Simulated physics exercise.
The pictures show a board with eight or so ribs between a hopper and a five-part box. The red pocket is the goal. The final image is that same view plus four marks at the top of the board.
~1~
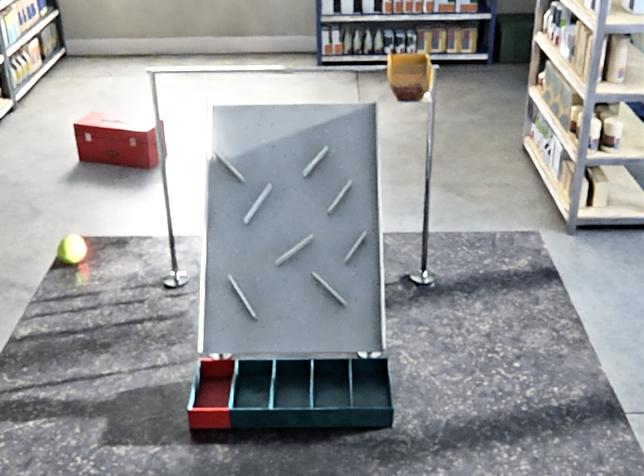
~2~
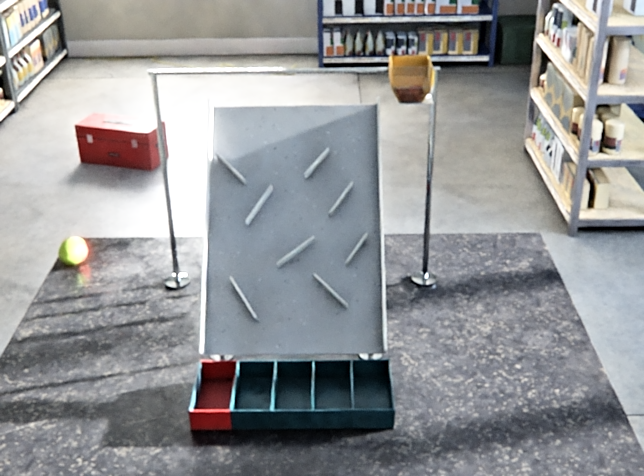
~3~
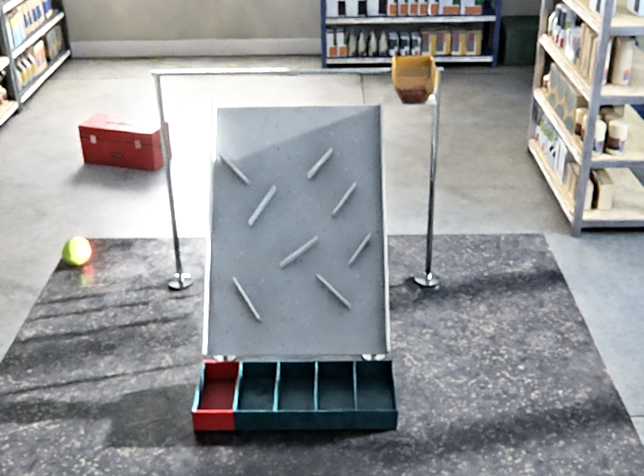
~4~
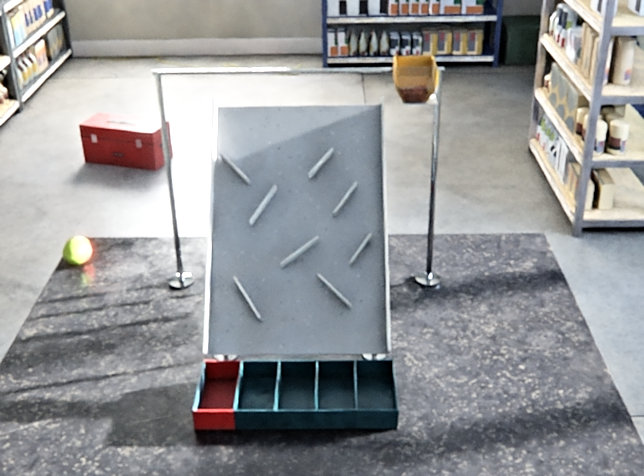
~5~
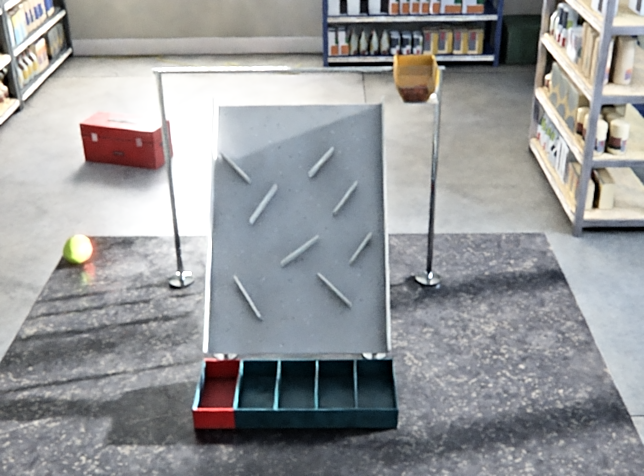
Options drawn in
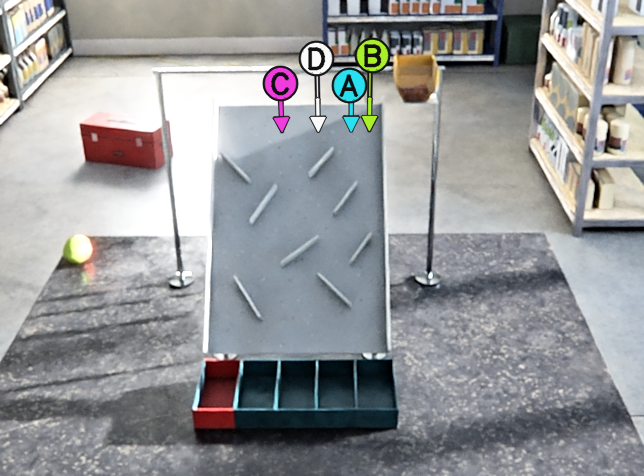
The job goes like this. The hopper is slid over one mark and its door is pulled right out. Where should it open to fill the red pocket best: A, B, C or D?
Best: C.
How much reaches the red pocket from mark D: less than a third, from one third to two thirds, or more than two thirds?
It is less than a third.
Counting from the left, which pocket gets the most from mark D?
The third.
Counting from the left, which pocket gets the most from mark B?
The fifth from the left.
On the marked copy, mark A meets the board at (351, 126); mark B meets the board at (369, 125); mark C meets the board at (281, 126); mark D meets the board at (318, 126).
With A, not one piece in the red pocket, the larger part in other pockets, about a tenth outside the box.
With B, not one piece in the red pocket, the larger part in other pockets, just a few held on the board, about a tenth outside the box.
With C, roughly a third in the red pocket, roughly two thirds in other pockets, just a few outside the box.
With D, just a few in the red pocket, almost all in other pockets.
